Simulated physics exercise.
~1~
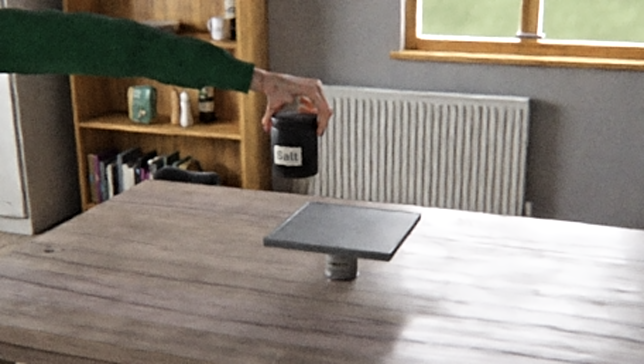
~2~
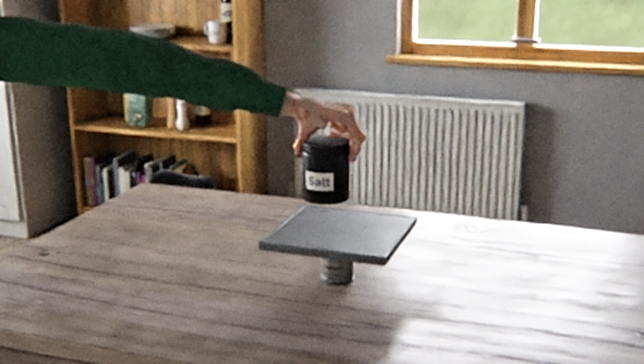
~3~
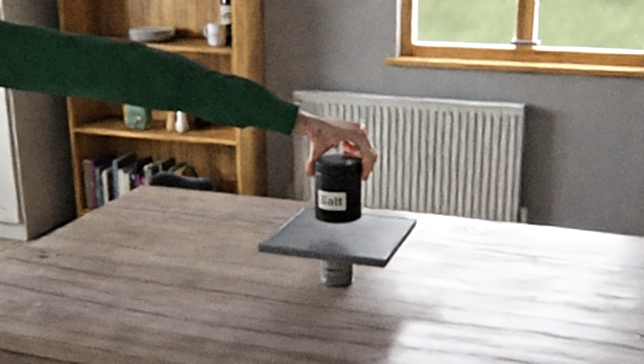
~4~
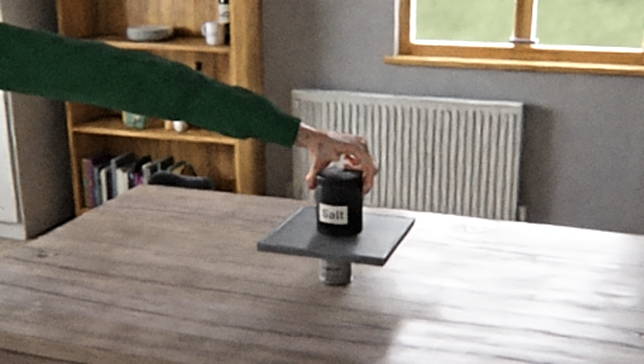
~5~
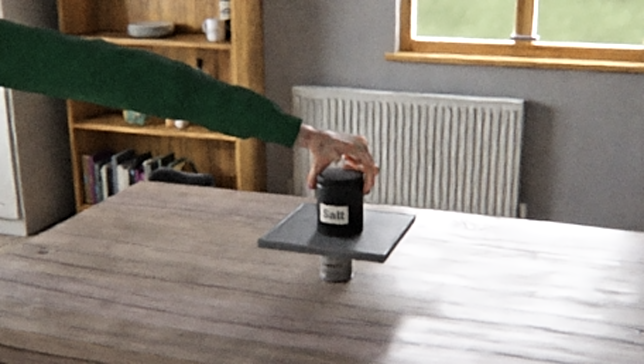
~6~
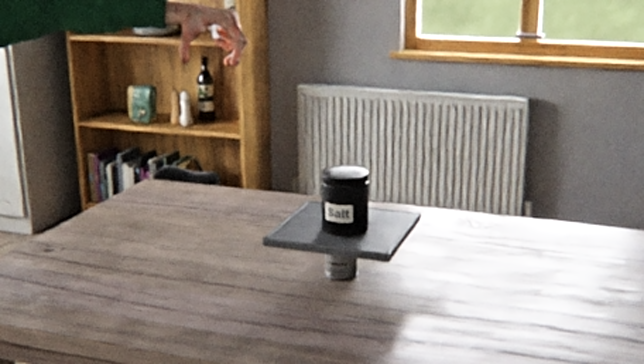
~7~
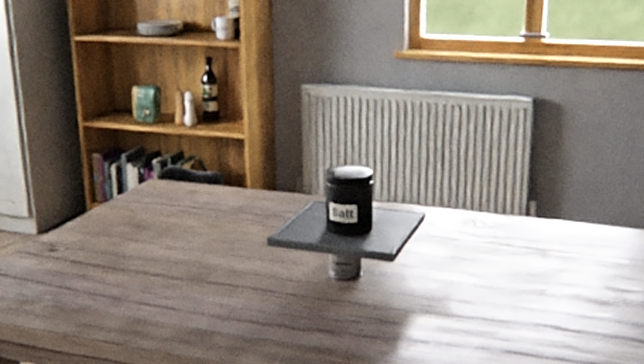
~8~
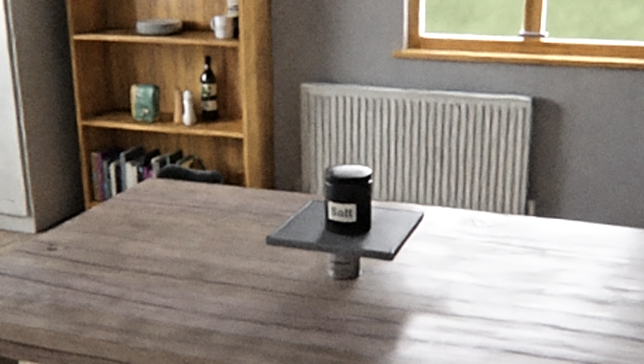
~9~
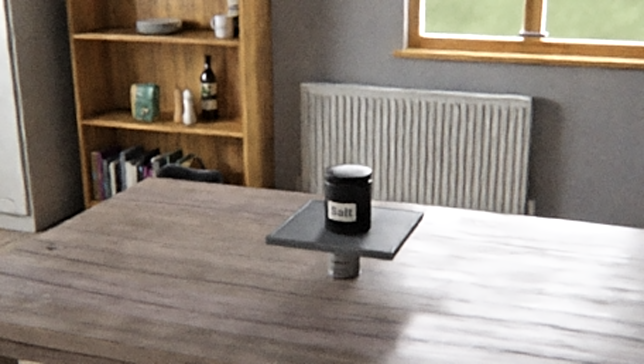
On a wooden table in a room with a bookshelf and radiator, a hand in a green sleeve lowers a black jar labelled Salt onto a flat grey square resting on a small tin, lets go and withdraws to the left, and the stack stays balanced.
